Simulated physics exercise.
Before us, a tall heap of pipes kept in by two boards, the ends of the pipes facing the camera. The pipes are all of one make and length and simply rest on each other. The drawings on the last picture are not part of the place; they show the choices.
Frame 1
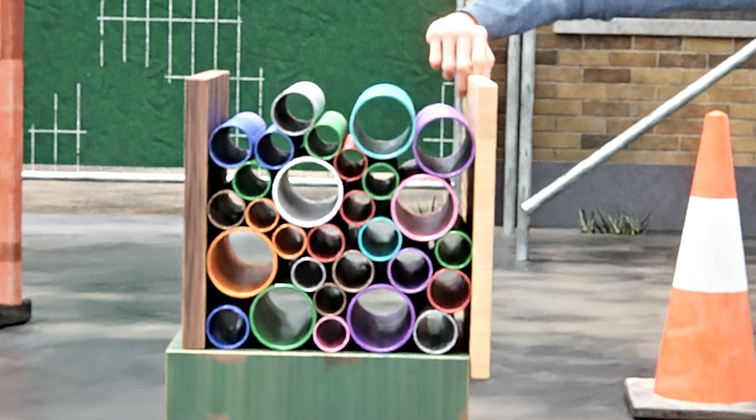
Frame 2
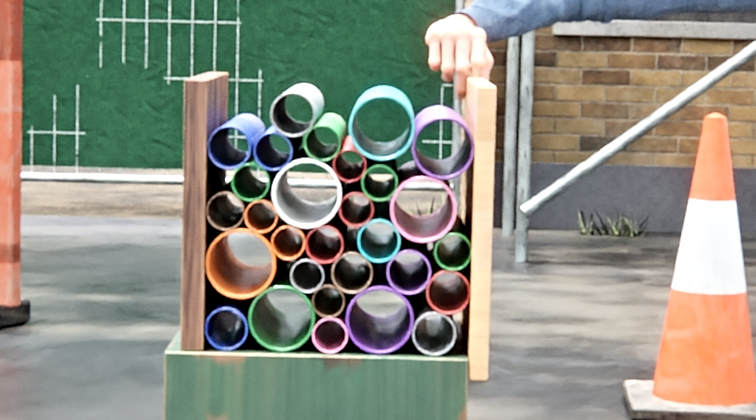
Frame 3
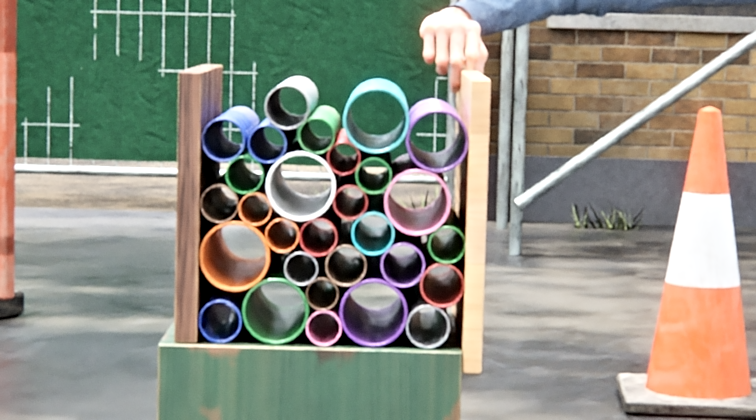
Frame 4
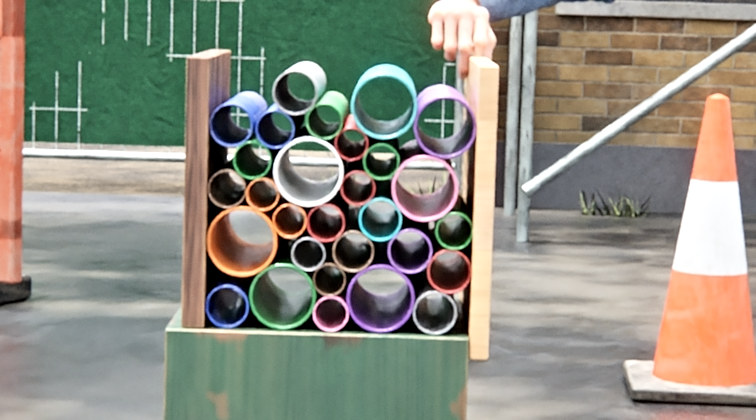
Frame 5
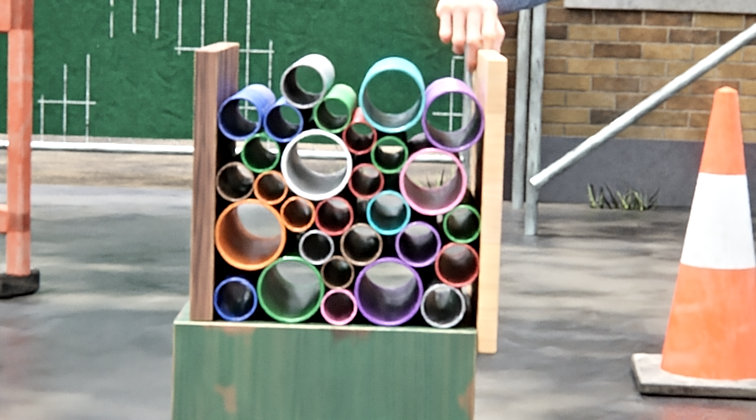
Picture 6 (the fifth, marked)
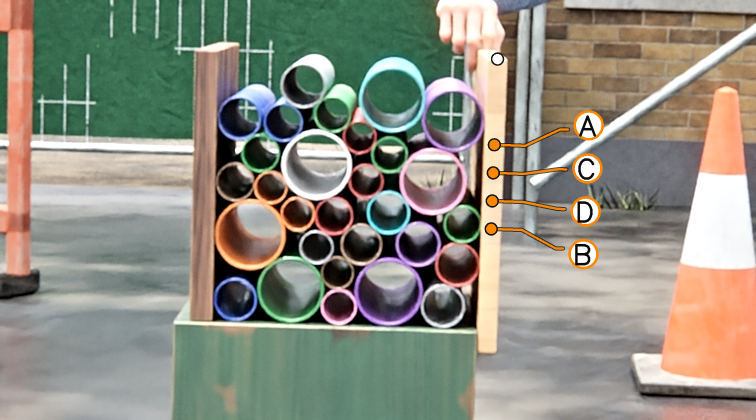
Paved yard beside a brick wall, a hand resting at the right board of stacked colourful pipes as the view shifts slightly.
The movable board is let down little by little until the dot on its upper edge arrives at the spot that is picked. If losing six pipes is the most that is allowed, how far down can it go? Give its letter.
No lower than B.
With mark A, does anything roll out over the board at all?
No, at A.
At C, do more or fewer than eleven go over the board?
Fewer than eleven.
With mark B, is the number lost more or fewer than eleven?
It loses fewer than eleven.
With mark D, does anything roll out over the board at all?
Yes, at D.
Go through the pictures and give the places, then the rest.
A brown pipe (353, 271); a pink pipe (425, 208); a green pipe (381, 181), in the first frame.
A green pipe (380, 183); a blue pipe (273, 151), in the second frame.
Side board (469, 211); a blue pipe (220, 321), in the third frame.
A brown pipe (329, 280); a brown pipe (353, 252), in the fourth frame.
A pink pipe (433, 182); a green pipe (390, 155); a blue pipe (283, 122), in the fifth frame.
On the copy, A at (495, 145); B at (492, 229); C at (494, 173); D at (493, 201); the white dot at (498, 59).
On B. First, top of the board (485, 134).
Then, top of the board (482, 219).
Finally, top of the board (481, 228), one out over the board.
By contrast, A none out over the board; C one out over the board; D one out over the board.
